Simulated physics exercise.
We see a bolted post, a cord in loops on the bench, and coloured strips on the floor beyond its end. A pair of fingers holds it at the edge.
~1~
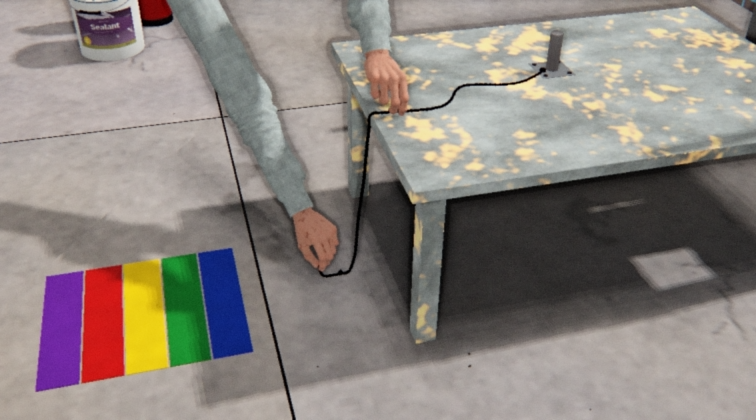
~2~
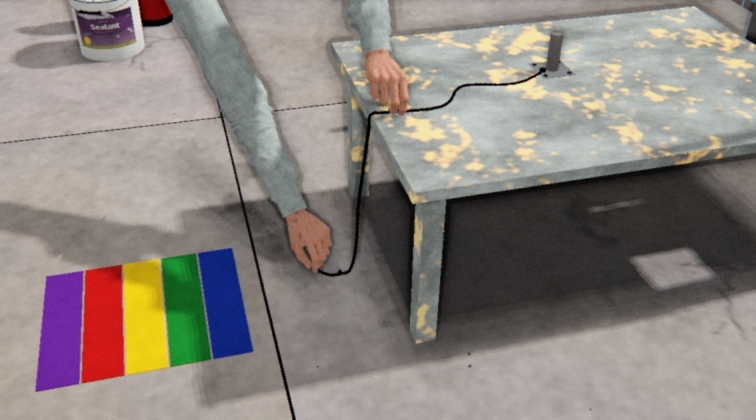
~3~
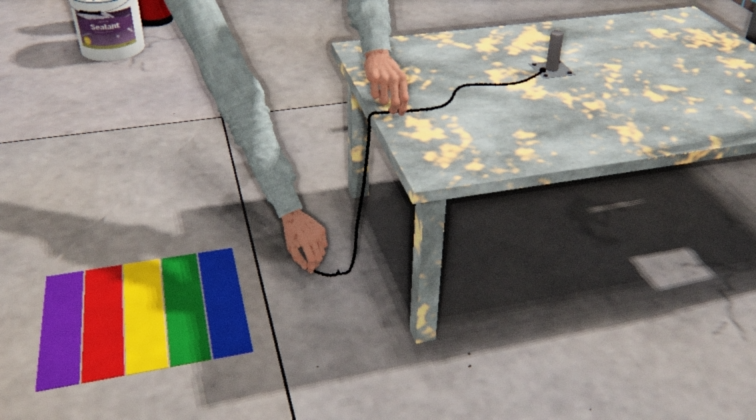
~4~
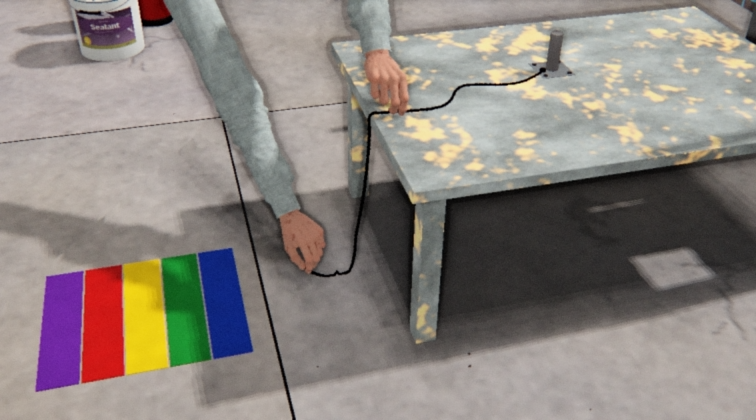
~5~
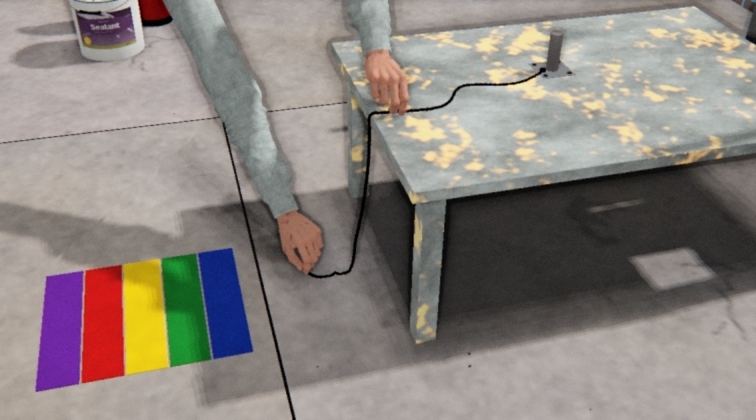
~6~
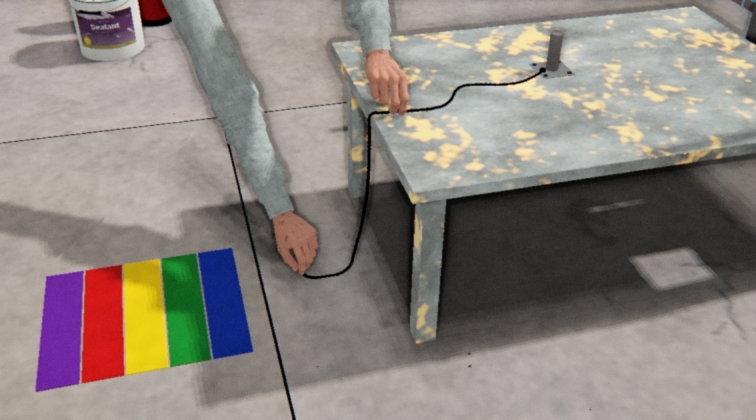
On a grey concrete floor, seen from above at an angle, a low table with worn grey and yellow paint stands at right. A black cord runs from a small upright post across the tabletop and down past its left edge, near purple, red, yellow, green and blue strips at lower left. One hand stays at the table edge while the lower hand draws the cord's end slightly left, the camera still.
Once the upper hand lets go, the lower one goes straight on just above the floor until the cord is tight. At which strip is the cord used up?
At the green one.
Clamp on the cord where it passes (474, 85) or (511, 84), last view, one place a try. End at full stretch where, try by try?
Estimated pixels: (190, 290), then (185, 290).
Soon after, end near (249, 277); short of the strips.
Then, end near (206, 285); over blue.
At full stretch, end near (179, 289); over green. It halts on the green strip.
